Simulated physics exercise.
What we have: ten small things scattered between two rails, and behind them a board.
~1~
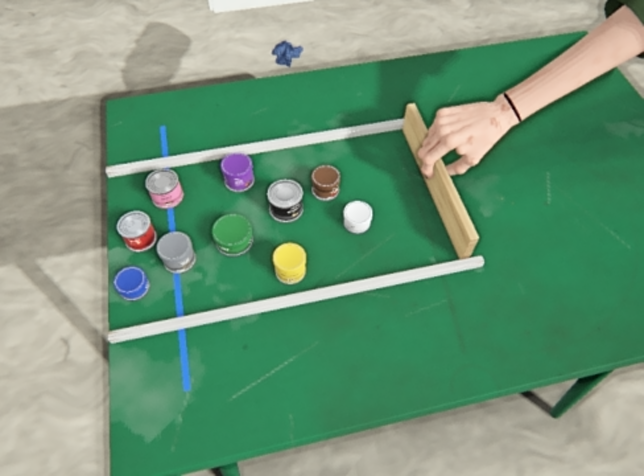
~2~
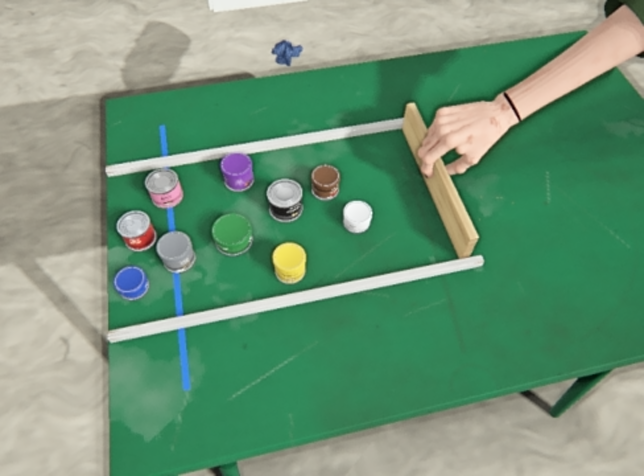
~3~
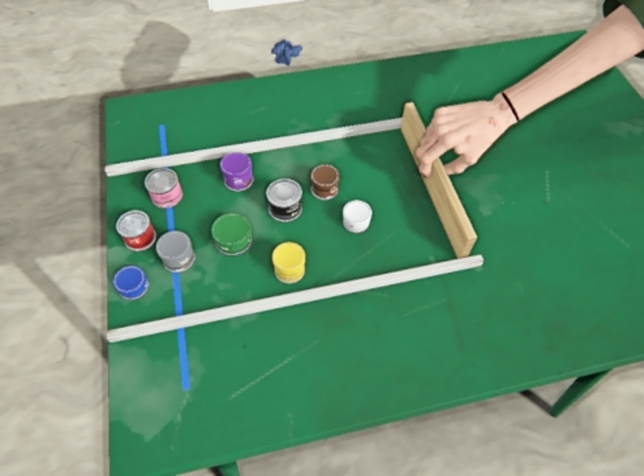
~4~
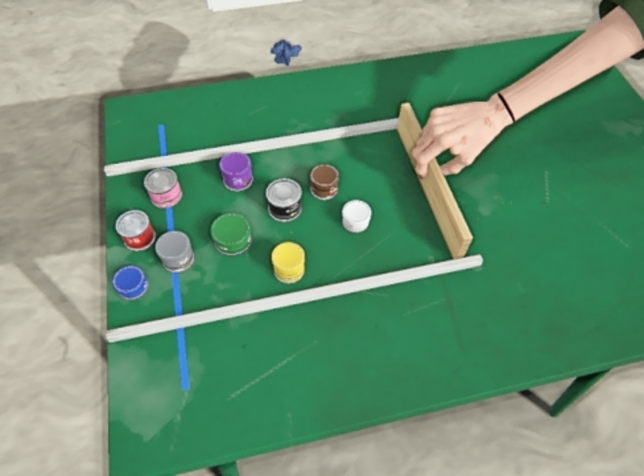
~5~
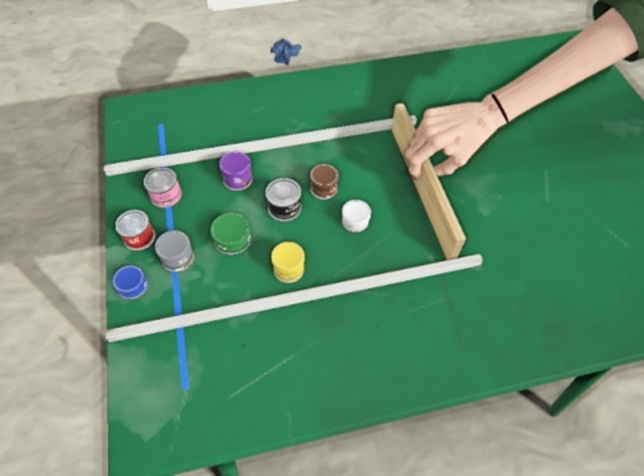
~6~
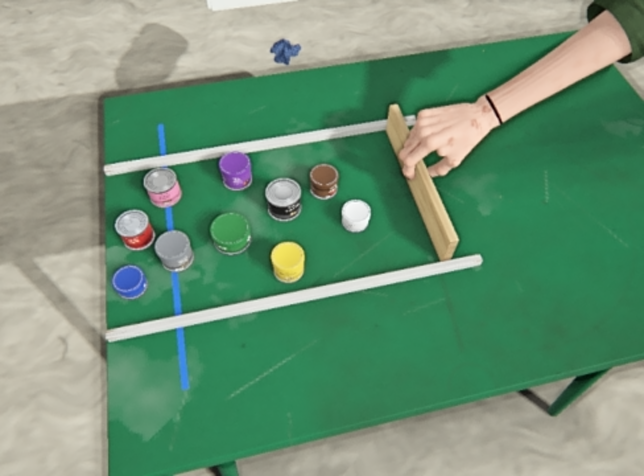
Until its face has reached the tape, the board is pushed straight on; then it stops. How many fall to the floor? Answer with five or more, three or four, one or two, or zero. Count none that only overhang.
The count that falls is one or two.
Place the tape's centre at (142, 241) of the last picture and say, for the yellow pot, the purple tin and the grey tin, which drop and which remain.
In order, the yellow pot keeps its spot, then the purple tin keeps its spot, then the grey tin goes off the edge.
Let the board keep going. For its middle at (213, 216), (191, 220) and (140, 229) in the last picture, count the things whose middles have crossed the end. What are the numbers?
Past-the-end tally - position 1: 0, position 2: 0, position 3: 5.
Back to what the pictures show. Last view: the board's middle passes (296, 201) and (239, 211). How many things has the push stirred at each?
The counts are 3 and 7.
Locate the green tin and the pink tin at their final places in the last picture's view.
The green tin ends at (124, 261) and the pink tin at (124, 199).
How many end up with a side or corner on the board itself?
I count 5 of them.
Soon after, none off yet; blue tin at rest near (130, 283); red tin at rest near (136, 231); pink tin at rest near (163, 188).
At rest, the number that fall off is one or two; fallen, grey tin.
